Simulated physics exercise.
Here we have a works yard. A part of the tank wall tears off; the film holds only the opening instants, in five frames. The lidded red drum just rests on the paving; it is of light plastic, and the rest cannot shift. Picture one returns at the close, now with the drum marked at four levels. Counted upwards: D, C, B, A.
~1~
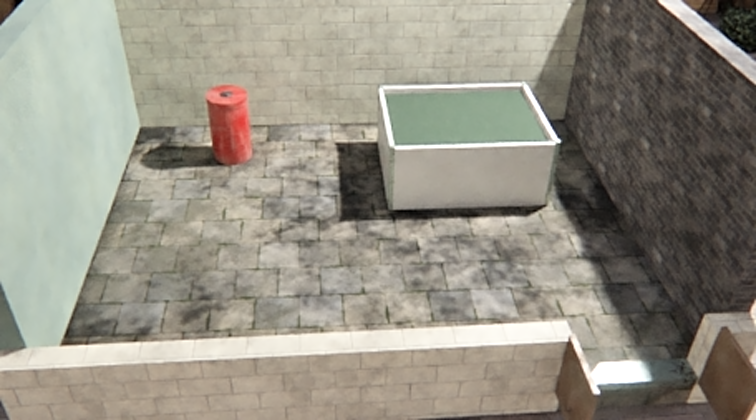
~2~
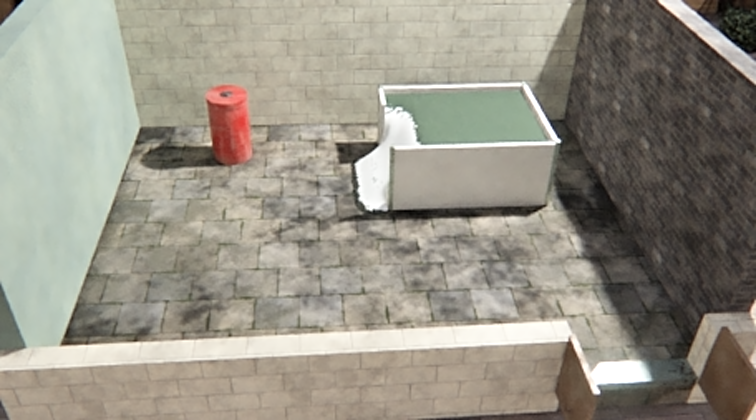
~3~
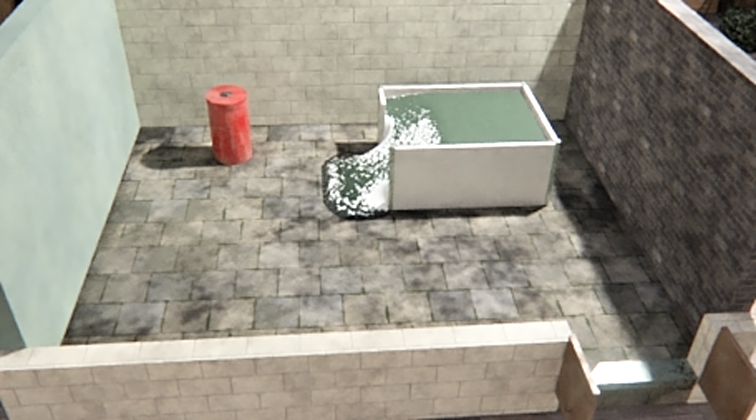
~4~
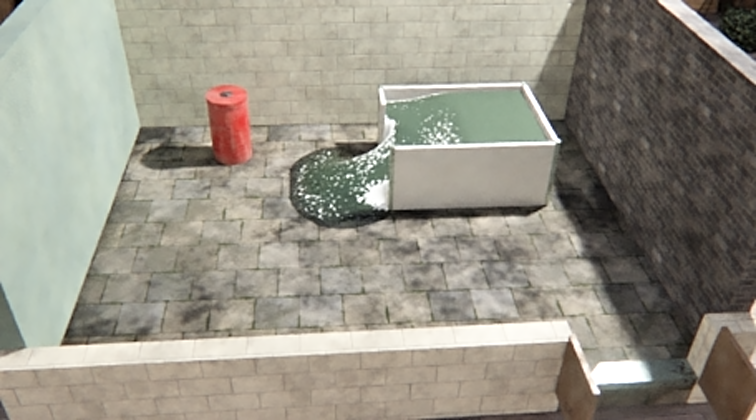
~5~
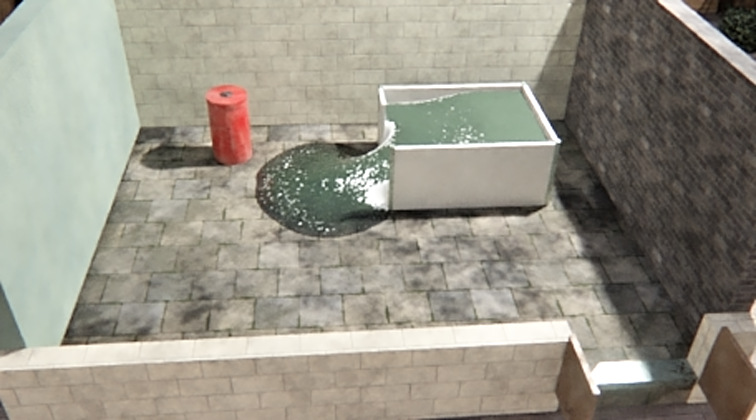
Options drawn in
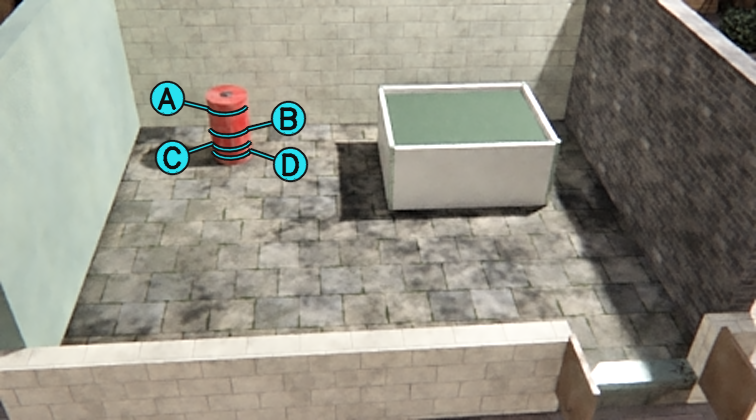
The video shows a paved, walled yard with a red drum and a pale, open-topped tank of green water; water pours from the tank's left side, foaming white, and spreads leftward across the paving in a widening rounded pool.
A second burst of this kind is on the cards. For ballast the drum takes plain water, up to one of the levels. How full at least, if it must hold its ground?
Go for B.
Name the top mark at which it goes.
The answer is C.
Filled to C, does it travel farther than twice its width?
No, less.
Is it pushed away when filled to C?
Yes, that goes wrong.
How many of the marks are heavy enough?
Two of the four.
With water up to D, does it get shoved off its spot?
Yes.
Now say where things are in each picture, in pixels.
Lid of the red drum at (226, 94); tank full, its middle at (463, 119); open gate at (635, 321).
Water covers 2 % of the ground and is seen nearest the drum at (358, 167).
Water covers 4 % of the ground and is seen nearest the drum at (333, 160).
Water covers 7 % of the ground and is seen nearest the drum at (304, 160).
Lid of the red drum at (226, 94); water covers 10 % of the ground and is seen nearest the drum at (274, 163).
On the marked copy, A at (225, 114); B at (228, 136); C at (229, 149); D at (230, 158); from the bottom up D, C, B, A.
With A, it does not move.
With B, it does not move.
With C, it is pushed about its own width away.
With D, it is pushed about twice its own width away.
